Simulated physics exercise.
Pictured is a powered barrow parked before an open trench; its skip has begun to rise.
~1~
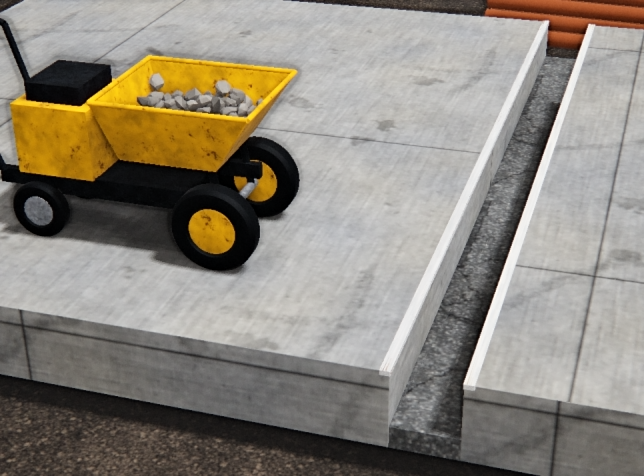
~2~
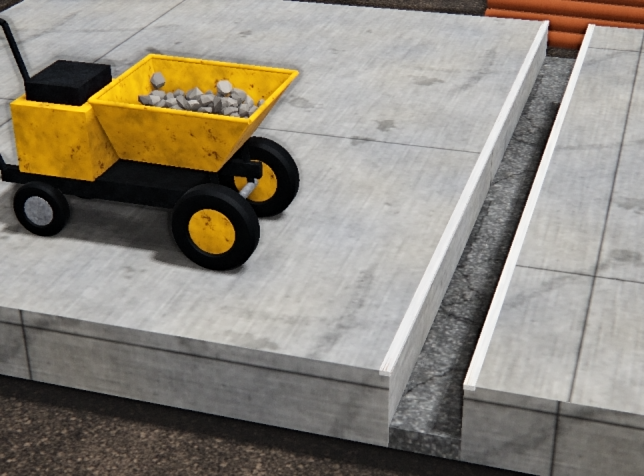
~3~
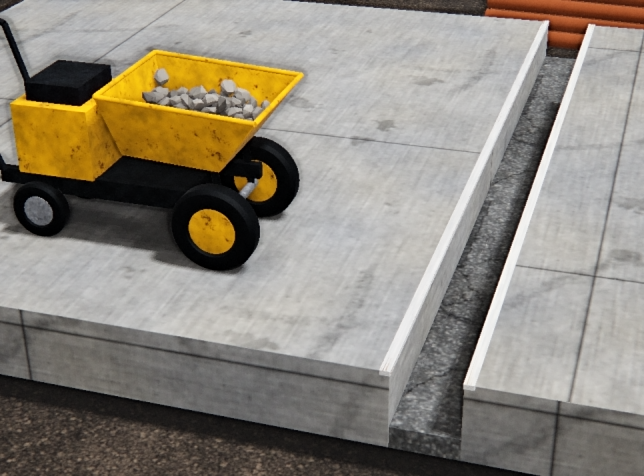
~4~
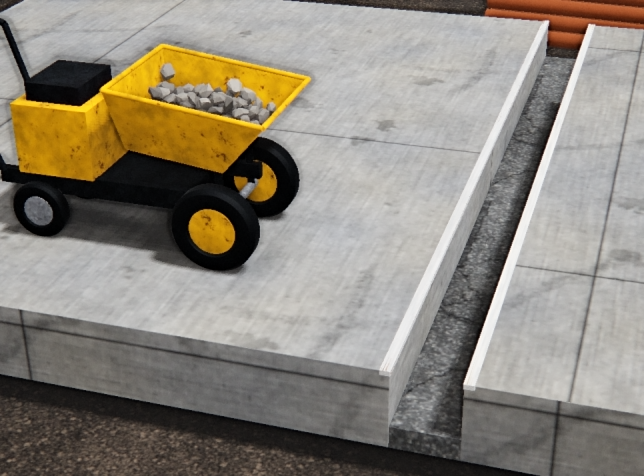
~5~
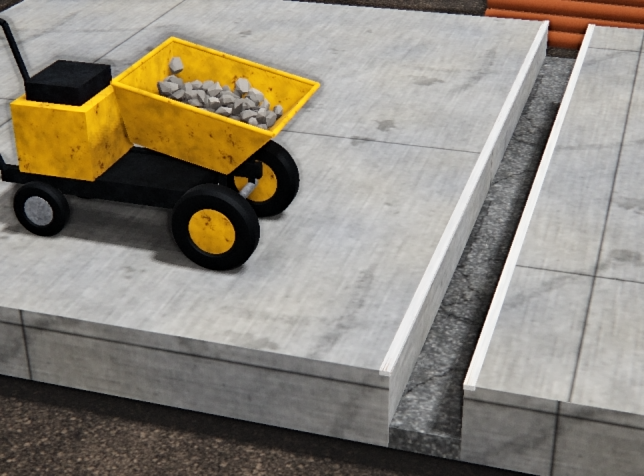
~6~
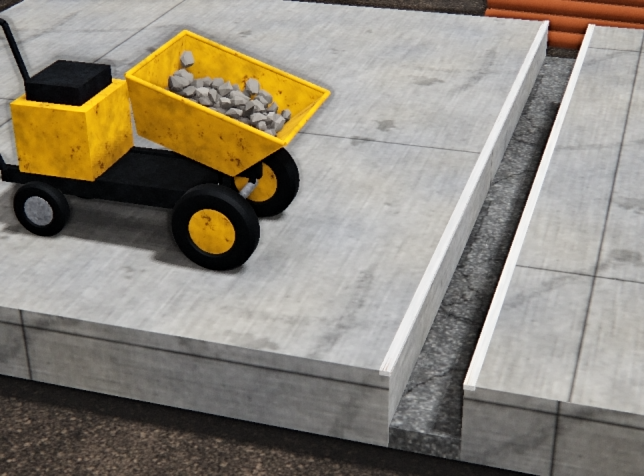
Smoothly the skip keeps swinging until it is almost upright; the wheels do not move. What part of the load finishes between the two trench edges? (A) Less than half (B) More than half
Option A: Less than half.
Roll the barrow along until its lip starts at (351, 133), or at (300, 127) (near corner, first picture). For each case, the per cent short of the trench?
You'd get around 0 in a hundred, then 20 in a hundred.
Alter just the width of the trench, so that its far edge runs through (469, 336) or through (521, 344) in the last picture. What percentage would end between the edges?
Roughly 20 percent first and 20 percent second.
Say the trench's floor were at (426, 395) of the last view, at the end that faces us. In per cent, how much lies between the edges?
It works out to some 20 percent.
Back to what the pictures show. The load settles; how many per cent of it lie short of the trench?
65 %.
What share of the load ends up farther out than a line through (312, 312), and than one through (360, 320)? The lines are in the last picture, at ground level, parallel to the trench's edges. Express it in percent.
Result, first then second: 90 %, 50 %.
Shortly afterwards, skip tipped steeply; the whole lot in the skip.
Next, skip tipped right over; all but a few in the skip; a little short of the trench; only a few falling.
Some moments later, skip tipped right over; near a quarter in the skip; near half short of the trench; a little in or heaped over the trench.
In the end, skip tipped right over; a little in the skip; near two thirds short of the trench; near a quarter in or heaped over the trench; none at all beyond it.
